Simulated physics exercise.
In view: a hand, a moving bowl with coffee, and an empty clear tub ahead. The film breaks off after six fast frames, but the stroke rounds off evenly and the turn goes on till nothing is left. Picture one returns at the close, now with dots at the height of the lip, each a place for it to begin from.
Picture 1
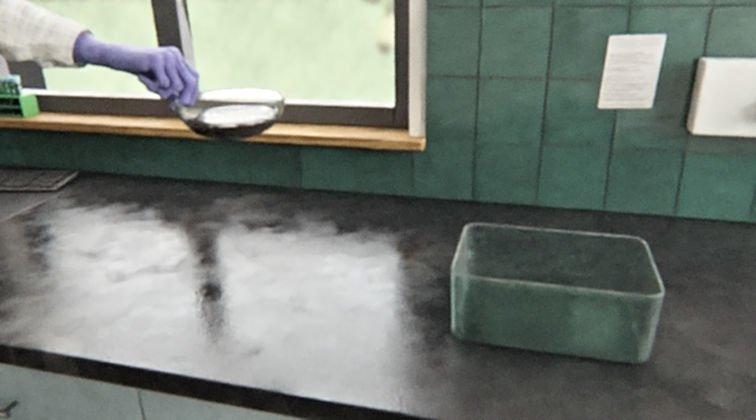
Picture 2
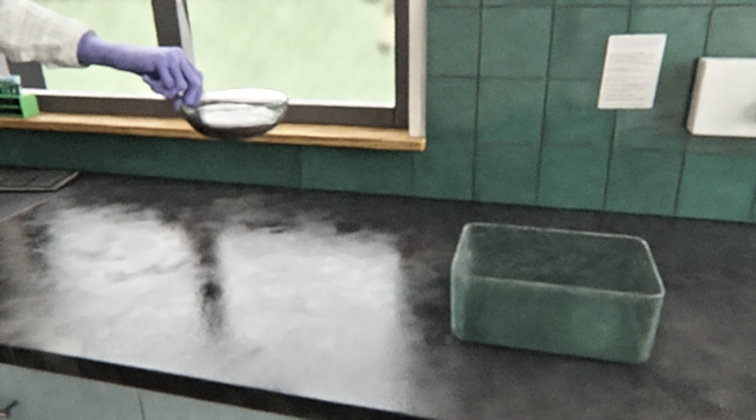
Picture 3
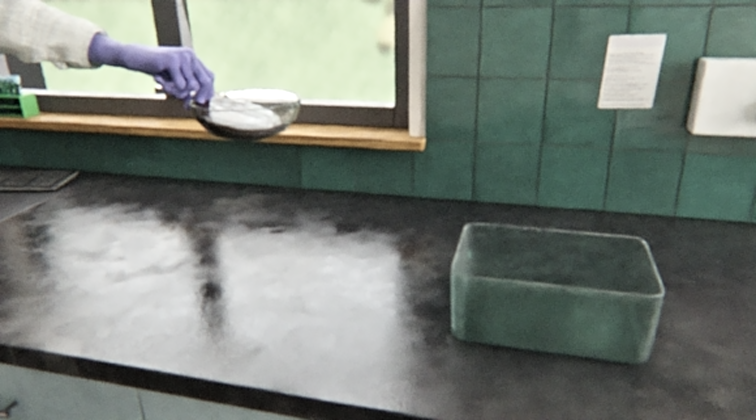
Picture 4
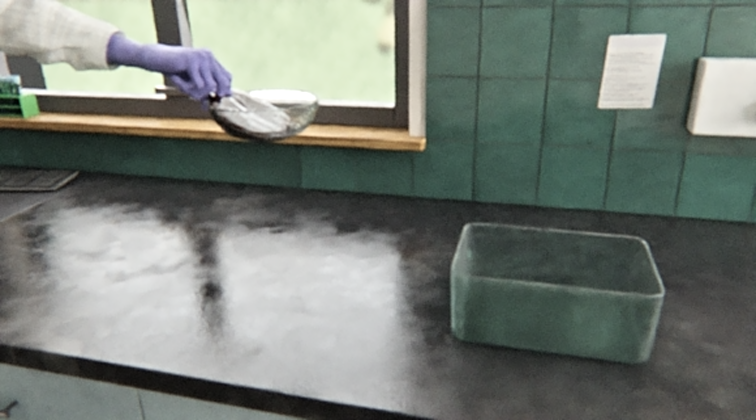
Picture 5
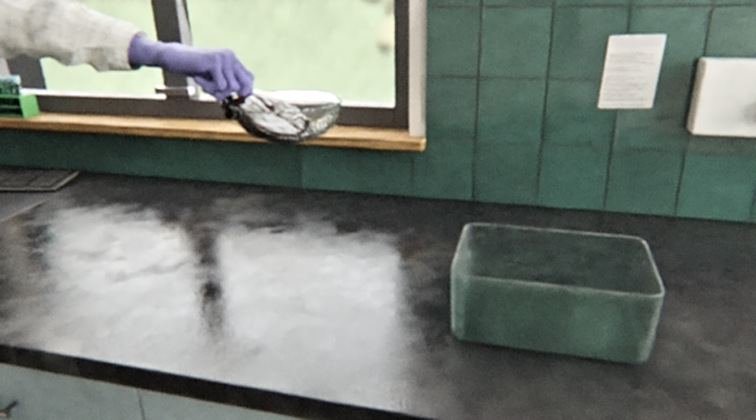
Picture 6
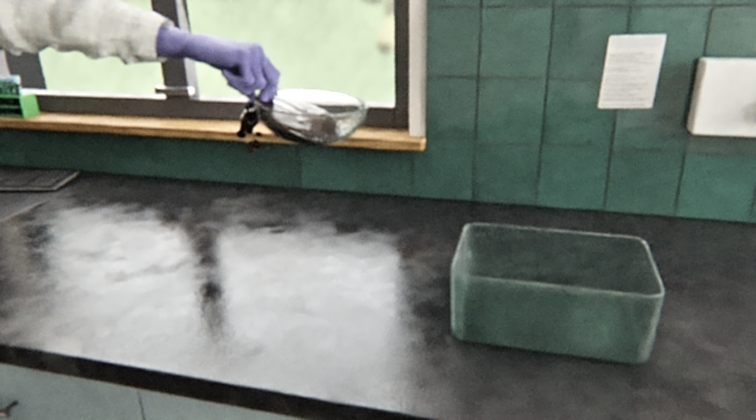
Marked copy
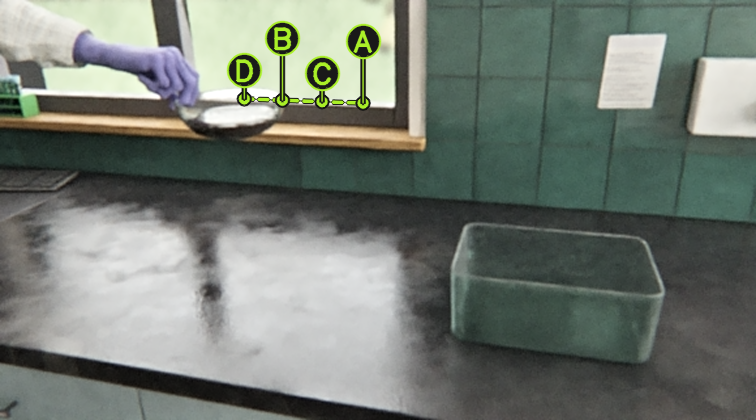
A shiny bowl held by a purple-gloved hand moving right above a dark counter, dark liquid slipping over its left rim.
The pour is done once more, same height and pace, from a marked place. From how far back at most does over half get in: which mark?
The limit is D.
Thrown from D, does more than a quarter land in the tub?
Yes.
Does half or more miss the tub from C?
No.
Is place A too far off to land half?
No, not at all.
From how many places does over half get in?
All of them.
On the marked copy, A at (363, 103); B at (282, 100); C at (322, 101); D at (244, 98).
With A, about 64 % lands in the tub, 12 % falls short and 24 % goes beside or beyond.
With B, about 74 % lands in the tub, 17 % falls short and 9 % goes beside or beyond.
With C, about 78 % lands in the tub, 13 % falls short and 9 % goes beside or beyond.
With D, about 63 % lands in the tub, 29 % falls short and 8 % goes beside or beyond.
